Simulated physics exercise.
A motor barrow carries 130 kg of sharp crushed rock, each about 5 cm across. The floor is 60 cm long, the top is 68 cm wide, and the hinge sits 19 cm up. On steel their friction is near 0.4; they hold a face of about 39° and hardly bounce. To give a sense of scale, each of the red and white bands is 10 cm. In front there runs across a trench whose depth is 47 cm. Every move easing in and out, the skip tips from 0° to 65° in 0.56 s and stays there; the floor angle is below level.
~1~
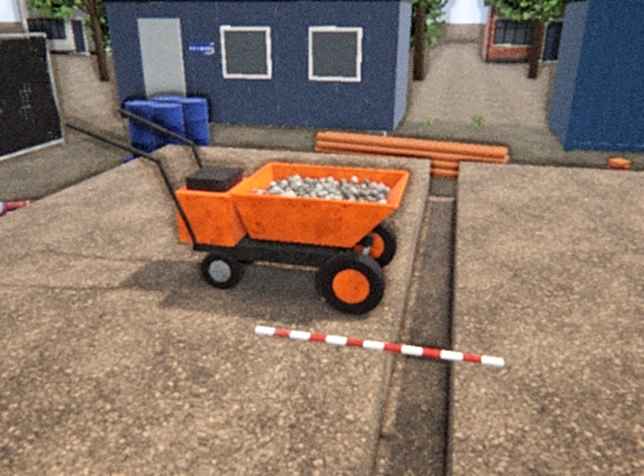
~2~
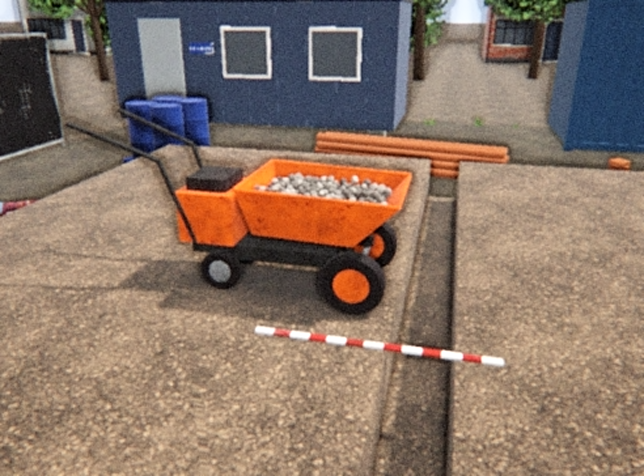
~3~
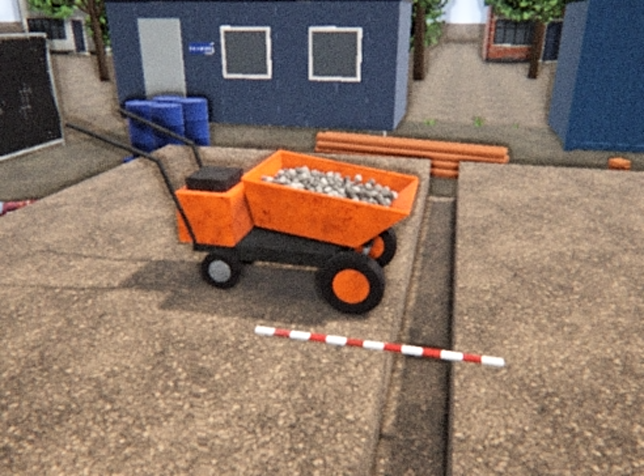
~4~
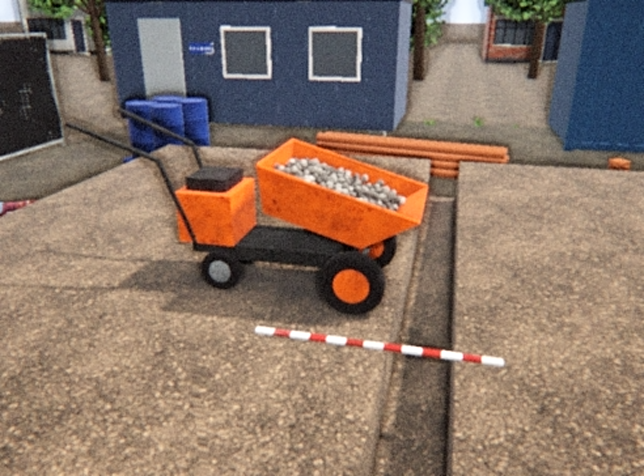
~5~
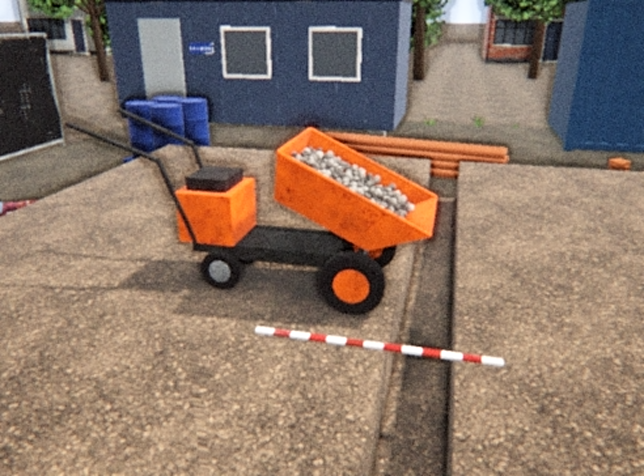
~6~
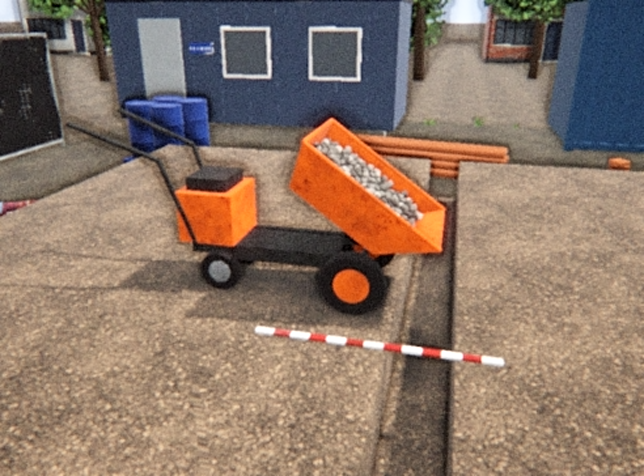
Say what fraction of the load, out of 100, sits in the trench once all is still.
About 21 out of 100.
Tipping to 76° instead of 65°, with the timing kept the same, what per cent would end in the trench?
Near 10 per cent then.
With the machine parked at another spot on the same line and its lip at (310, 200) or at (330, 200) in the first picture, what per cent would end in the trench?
First some 70, then 80 per cent.
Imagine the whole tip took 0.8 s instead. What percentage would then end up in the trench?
I'd put it at roughly 30 per cent.
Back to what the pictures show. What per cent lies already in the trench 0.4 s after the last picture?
Some 0 per cent of the load by that point.
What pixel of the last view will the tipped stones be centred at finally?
At about pixel (493, 303) in the last view.
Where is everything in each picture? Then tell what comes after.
The first frame shows lip at (396, 207), floor tilted 0°, highest stones at (316, 185).
In the second frame, the skip is at 2°, its lip at (399, 209); the top of the load is at (310, 184).
In the third frame, the skip is at 8°, its lip at (408, 214); the top of the load is at (297, 175).
The fourth frame shows lip at (419, 223), floor tilted 16°, highest stones at (302, 165).
The fifth frame shows lip at (431, 236), floor tilted 26°, highest stones at (314, 155).
In the sixth frame, the skip is at 36°, its lip at (440, 251); the top of the load is at (328, 146).
Then, 0.1 s after the last picture the floor is at 55°, 100 % in the skip; the foremost stones are at (432, 250).
Then, 0.4 s after the last picture the floor is at 65°, 89 % in the skip, 1 % in the trench, 10 % past the trench; the foremost stones are at (494, 310).
Then, 0.7 s after the last picture the floor is at 65°, 31 % in the skip, 2 % in the trench, 67 % past the trench; the foremost stones are at (607, 310).
Then, 2.7 s after the last picture the floor is at 65°, 12 % in the skip, 21 % in the trench, 67 % past the trench; the foremost stones are past the picture's edge.
